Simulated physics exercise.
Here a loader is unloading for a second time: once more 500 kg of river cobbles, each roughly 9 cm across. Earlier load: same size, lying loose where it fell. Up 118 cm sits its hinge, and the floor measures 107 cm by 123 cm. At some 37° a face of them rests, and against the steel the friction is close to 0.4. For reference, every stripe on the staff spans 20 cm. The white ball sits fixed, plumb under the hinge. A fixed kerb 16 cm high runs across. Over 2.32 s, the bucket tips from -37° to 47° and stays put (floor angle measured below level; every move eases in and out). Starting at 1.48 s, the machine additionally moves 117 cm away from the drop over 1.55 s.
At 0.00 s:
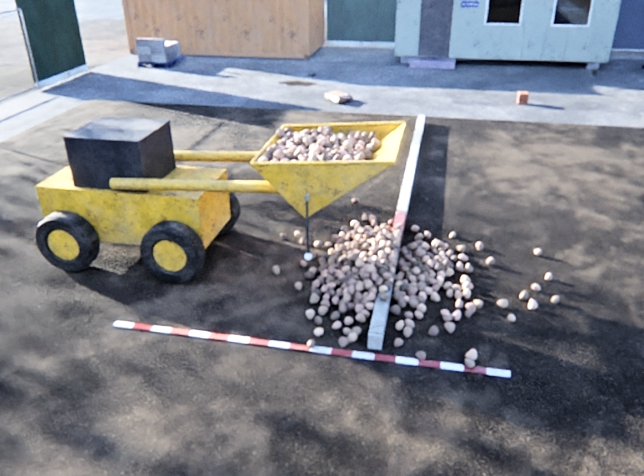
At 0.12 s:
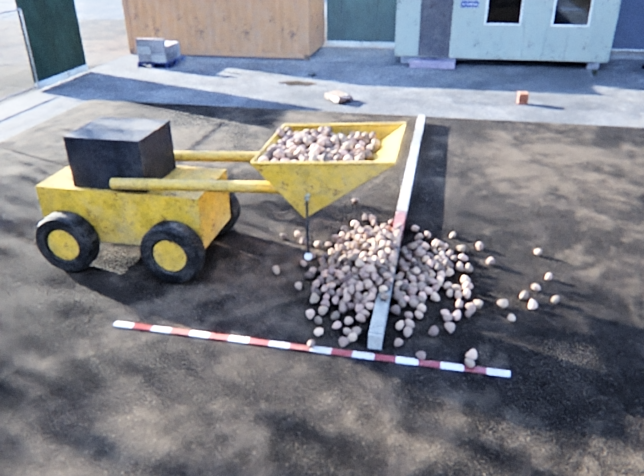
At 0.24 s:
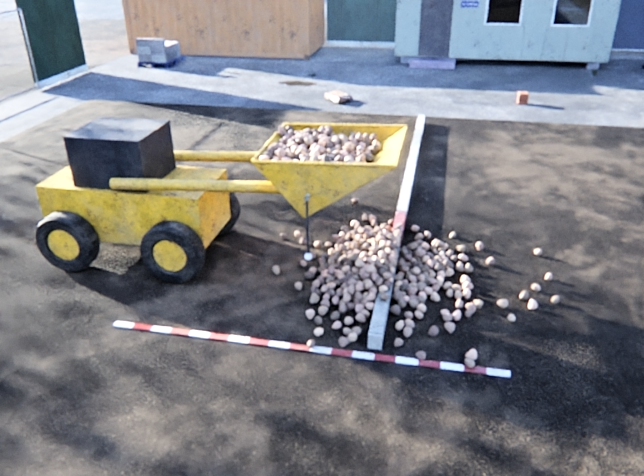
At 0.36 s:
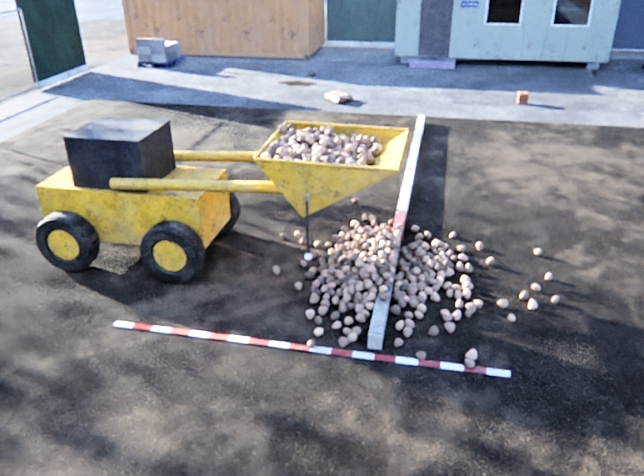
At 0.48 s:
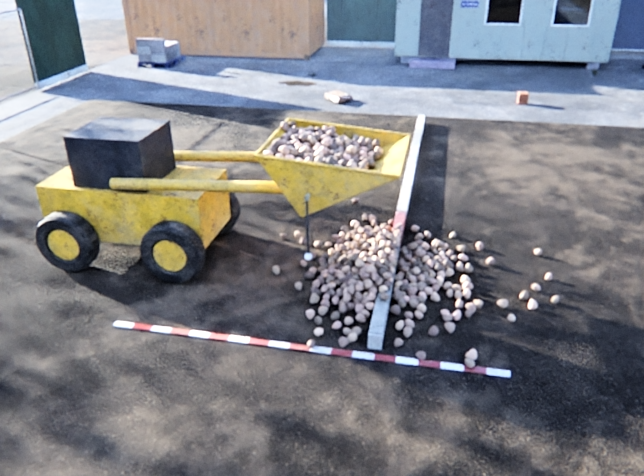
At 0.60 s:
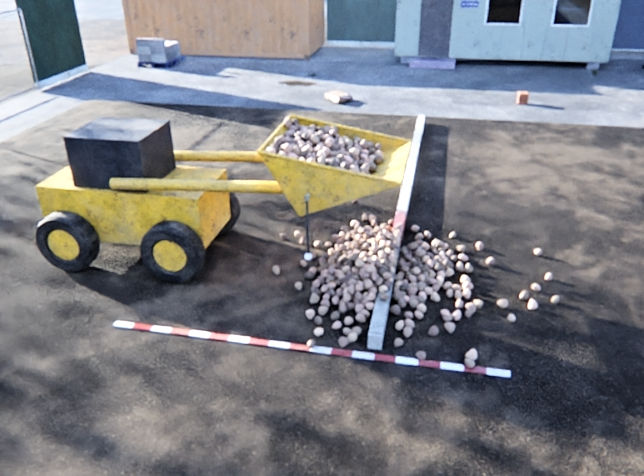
A yellow loader's raised bucket, filled with rounded stones, barely moves at first, then slowly tilts forward, its right-hand lip dipping slightly as the stones shift a little inside. The loader's black-tyred wheels stay in place, and the loose stones heaped across the pale kerb below lie still throughout.
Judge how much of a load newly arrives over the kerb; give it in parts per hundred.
Close to 29 in every hundred.
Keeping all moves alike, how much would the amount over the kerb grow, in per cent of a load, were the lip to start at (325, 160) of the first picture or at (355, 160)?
I'd guess close to 0 per cent first and close to 0 per cent second.
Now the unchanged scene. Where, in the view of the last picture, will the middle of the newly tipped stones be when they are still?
They end up centred around (361, 260).
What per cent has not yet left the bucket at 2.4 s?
Estimate: 0 % remaining inside, roughly.
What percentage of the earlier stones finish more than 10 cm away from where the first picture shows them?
Roughly 15 % of them.
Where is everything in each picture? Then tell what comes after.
In the first picture, lip at (394, 162), floor tilted -37°, highest stones at (326, 138). The earlier load is highest near (371, 259), 30 cm above ground level, 71 % on this side of the kerb, 29 % over the kerb.
In the second picture, lip at (395, 163), floor tilted -36°, highest stones at (322, 137); the stones move at 0.0 m/s on average.
In the third picture, the bucket is at -34°, its lip at (396, 166); the top of the load is at (311, 135); the stones move at 0.1 m/s on average.
In the fourth picture, the bucket is at -32°, its lip at (398, 171); the top of the load is at (303, 136); the stones move at 0.1 m/s on average.
In the fifth picture, the bucket is at -28°, its lip at (400, 177); the top of the load is at (294, 134); the stones move at 0.2 m/s on average.
In the sixth picture, lip at (401, 184), floor tilted -23°, highest stones at (294, 130); the stones move at 0.2 m/s on average.
After 1.7 s the floor is at 34°; in per cent of one load, 85 in the bucket, 84 on this side of the kerb, 31 over the kerb; the foremost stones are at (532, 292).
After 2.4 s the floor is at 47°; in per cent of one load, 0 in the bucket, 144 on this side of the kerb, 56 over the kerb; the foremost stones are at (532, 292).
After 3.5 s the floor is at 47°; in per cent of one load, 0 in the bucket, 142 on this side of the kerb, 58 over the kerb; the foremost stones are at (532, 292).
After 6.2 s the floor is at 47°; in per cent of one load, 0 in the bucket, 142 on this side of the kerb, 58 over the kerb; the foremost stones are at (532, 292). Net gain over the kerb, 29.
